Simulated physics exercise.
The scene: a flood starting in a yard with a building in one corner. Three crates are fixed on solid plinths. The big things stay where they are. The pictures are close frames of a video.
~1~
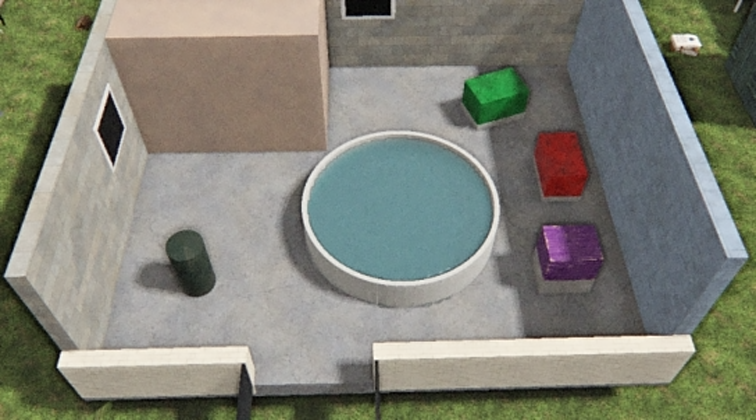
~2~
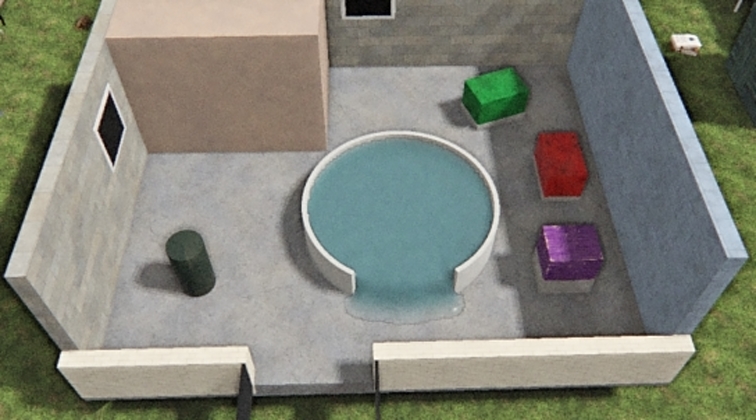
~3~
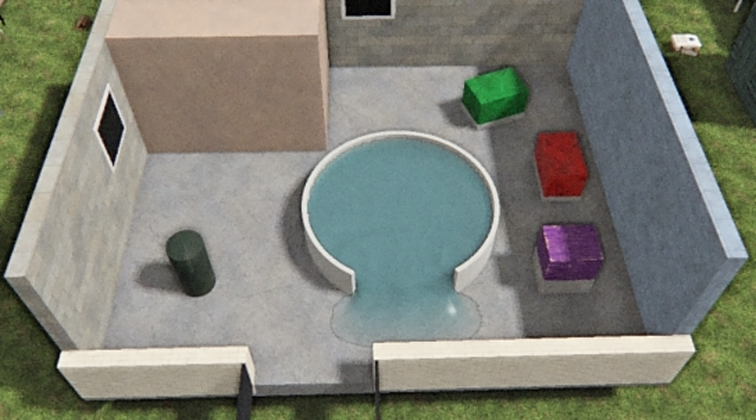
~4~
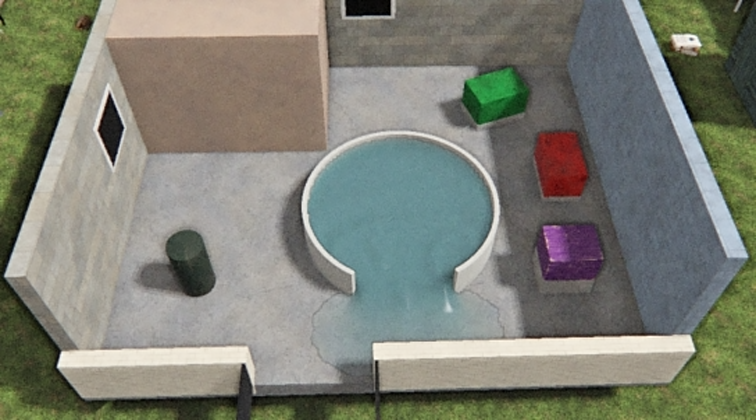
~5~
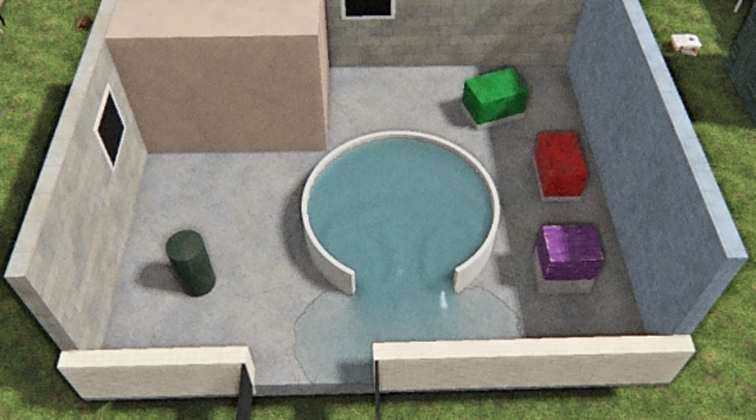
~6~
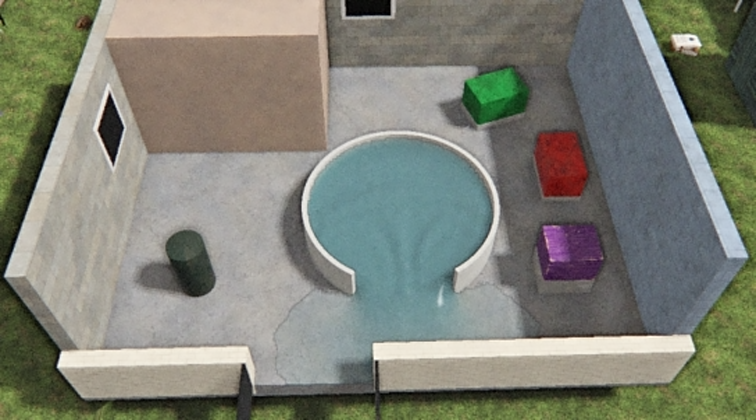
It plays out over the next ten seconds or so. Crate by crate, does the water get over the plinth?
In the end: The green crate keeps dry; the red crate is soaked; the purple crate keeps dry.
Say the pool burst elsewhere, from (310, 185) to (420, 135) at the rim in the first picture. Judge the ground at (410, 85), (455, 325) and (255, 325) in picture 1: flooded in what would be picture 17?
In that order: Wet, no water, not flooded.
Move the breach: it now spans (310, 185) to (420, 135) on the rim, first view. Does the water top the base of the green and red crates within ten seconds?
My reading: Green crate gets wet; red crate is wetted.
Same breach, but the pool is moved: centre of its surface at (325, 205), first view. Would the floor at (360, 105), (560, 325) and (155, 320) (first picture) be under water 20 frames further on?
As listed: Clear, covered, flooded.
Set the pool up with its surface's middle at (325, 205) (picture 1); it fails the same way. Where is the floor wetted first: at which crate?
That is the purple one.
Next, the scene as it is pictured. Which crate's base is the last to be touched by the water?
It is the crate marked green.
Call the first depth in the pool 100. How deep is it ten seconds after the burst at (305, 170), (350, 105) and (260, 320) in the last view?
In turn 10, 12 and 4 in a hundred.
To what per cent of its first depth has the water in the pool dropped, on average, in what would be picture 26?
I make it 48 per cent.
A moment on, water covers 15 % of the floor; the green crate not reached, the red crate not reached, the purple crate water round its plinth.
Next, water covers 20 % of the floor; the green crate not reached, the red crate not reached, the purple crate water round its plinth.
Then, water covers 40 % of the floor; the green crate not reached, the red crate water round its plinth, the purple crate water round its plinth.
Later, water covers 70 % of the floor; the green crate water round its plinth, the red crate water round its plinth, the purple crate water round its plinth.
In the end, water covers 95 % of the floor; the green crate stayed above the water, the red crate was topped, the purple crate stayed above the water.
